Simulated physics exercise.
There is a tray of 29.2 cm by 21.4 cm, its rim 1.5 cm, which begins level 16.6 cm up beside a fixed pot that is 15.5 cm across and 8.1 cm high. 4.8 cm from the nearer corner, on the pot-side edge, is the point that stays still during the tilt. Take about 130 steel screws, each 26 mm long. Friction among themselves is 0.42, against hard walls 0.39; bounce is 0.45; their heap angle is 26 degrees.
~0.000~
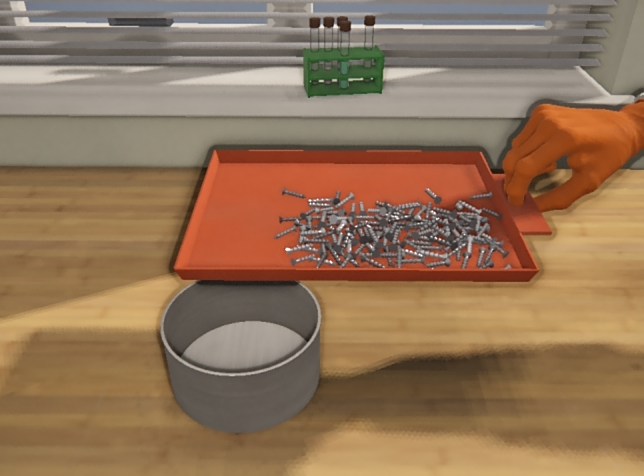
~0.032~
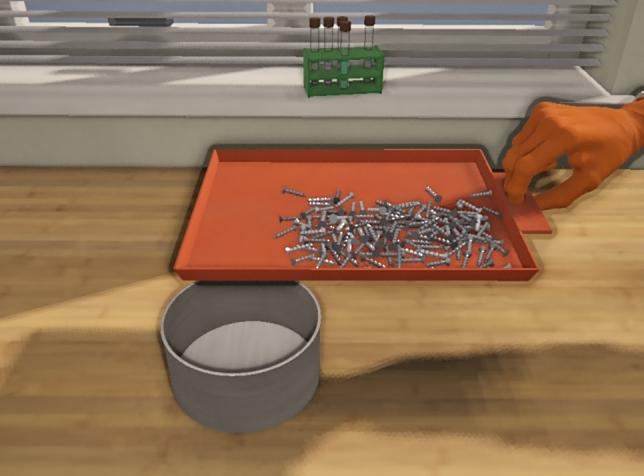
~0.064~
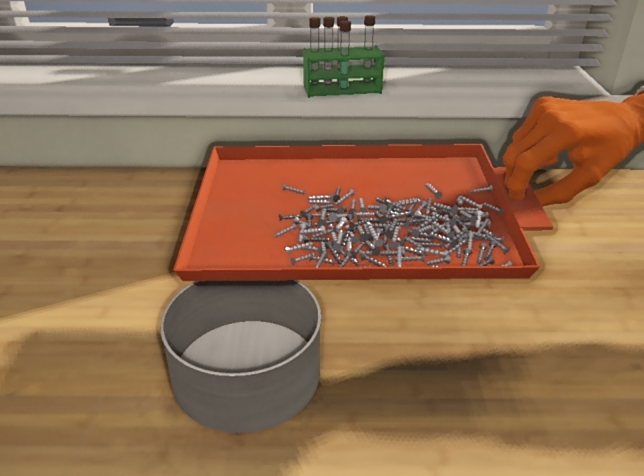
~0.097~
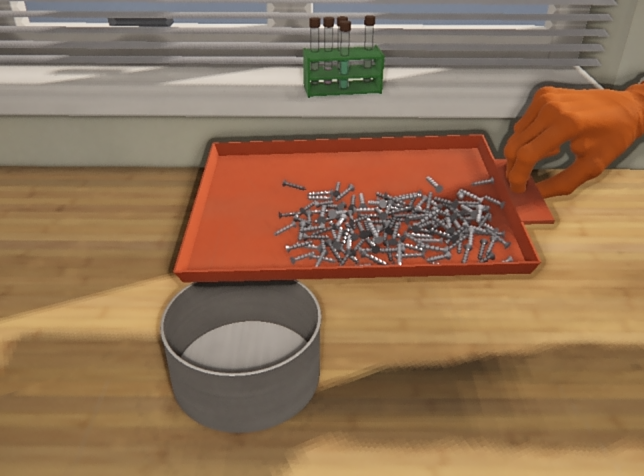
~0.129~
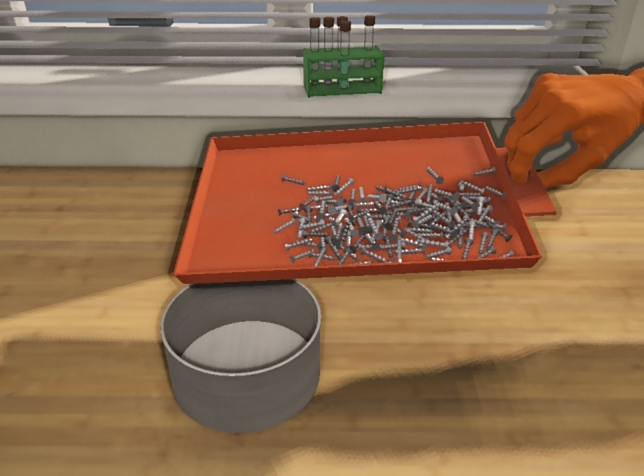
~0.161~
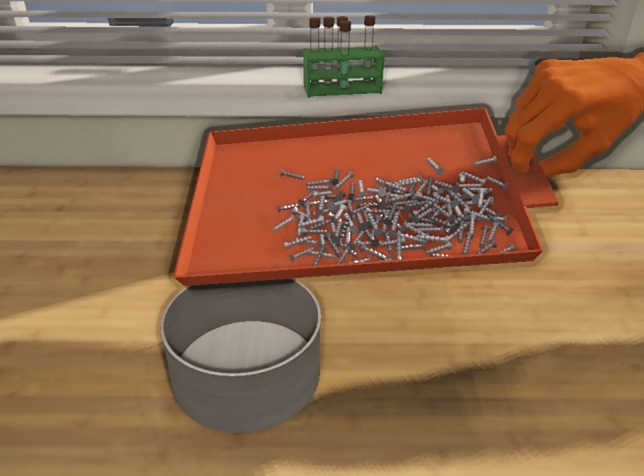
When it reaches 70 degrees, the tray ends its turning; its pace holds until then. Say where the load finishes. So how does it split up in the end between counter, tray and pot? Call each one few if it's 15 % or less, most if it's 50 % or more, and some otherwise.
I'd say counter most, left on the tray few, pot some.
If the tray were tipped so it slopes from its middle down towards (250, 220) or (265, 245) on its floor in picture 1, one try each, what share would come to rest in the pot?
Approximately 5 percent, then 10 percent.
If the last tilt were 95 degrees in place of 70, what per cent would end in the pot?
That would be around 35 percent.
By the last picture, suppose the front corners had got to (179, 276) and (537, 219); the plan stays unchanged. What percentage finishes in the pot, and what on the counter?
You'd end with pot at 5 and counter at 95.
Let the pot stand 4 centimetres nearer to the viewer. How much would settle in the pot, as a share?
In that setup it would come to near 85 per cent.
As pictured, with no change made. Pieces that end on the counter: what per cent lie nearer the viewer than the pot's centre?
100 %.
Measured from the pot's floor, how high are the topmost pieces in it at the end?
Roughly 1.0 cm.
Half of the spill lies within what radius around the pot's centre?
Roughly 14 centimetres.
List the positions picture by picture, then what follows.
In the first frame, tray tilt 0 degrees, front corners at (181, 265) and (532, 267); middle of the pieces at (387, 234); pot at (242, 316).
In the second frame, tray tilt 0 degrees, front corners at (181, 265) and (532, 266); middle of the pieces at (387, 233).
In the third frame, tray tilt 2 degrees, front corners at (180, 266) and (533, 263); middle of the pieces at (388, 230).
In the fourth frame, tray tilt 4 degrees, front corners at (180, 268) and (534, 259), lowest corner left front; middle of the pieces at (388, 227).
In the fifth frame, tray tilt 7 degrees, front corners at (180, 270) and (535, 253), lowest corner left front; middle of the pieces at (388, 221).
In the sixth frame, tray tilt 10 degrees, front corners at (180, 273) and (536, 247), lowest corner left front; middle of the pieces at (387, 216); pot at (242, 316). The tray's pace is about 100 degrees a second.
After 0.46 s, tilt 40 degrees; the tray holds 100 %, the pot 0 %.
After 0.66 s, tilt 59 degrees; the tray holds 100 %, the pot 0 %.
After 0.98 s, tilt 70 degrees; the tray holds 25 %, the pot 10 %.
In the end, at 1.9 s, counter 70 %, tray 0 %, pot 25 %.
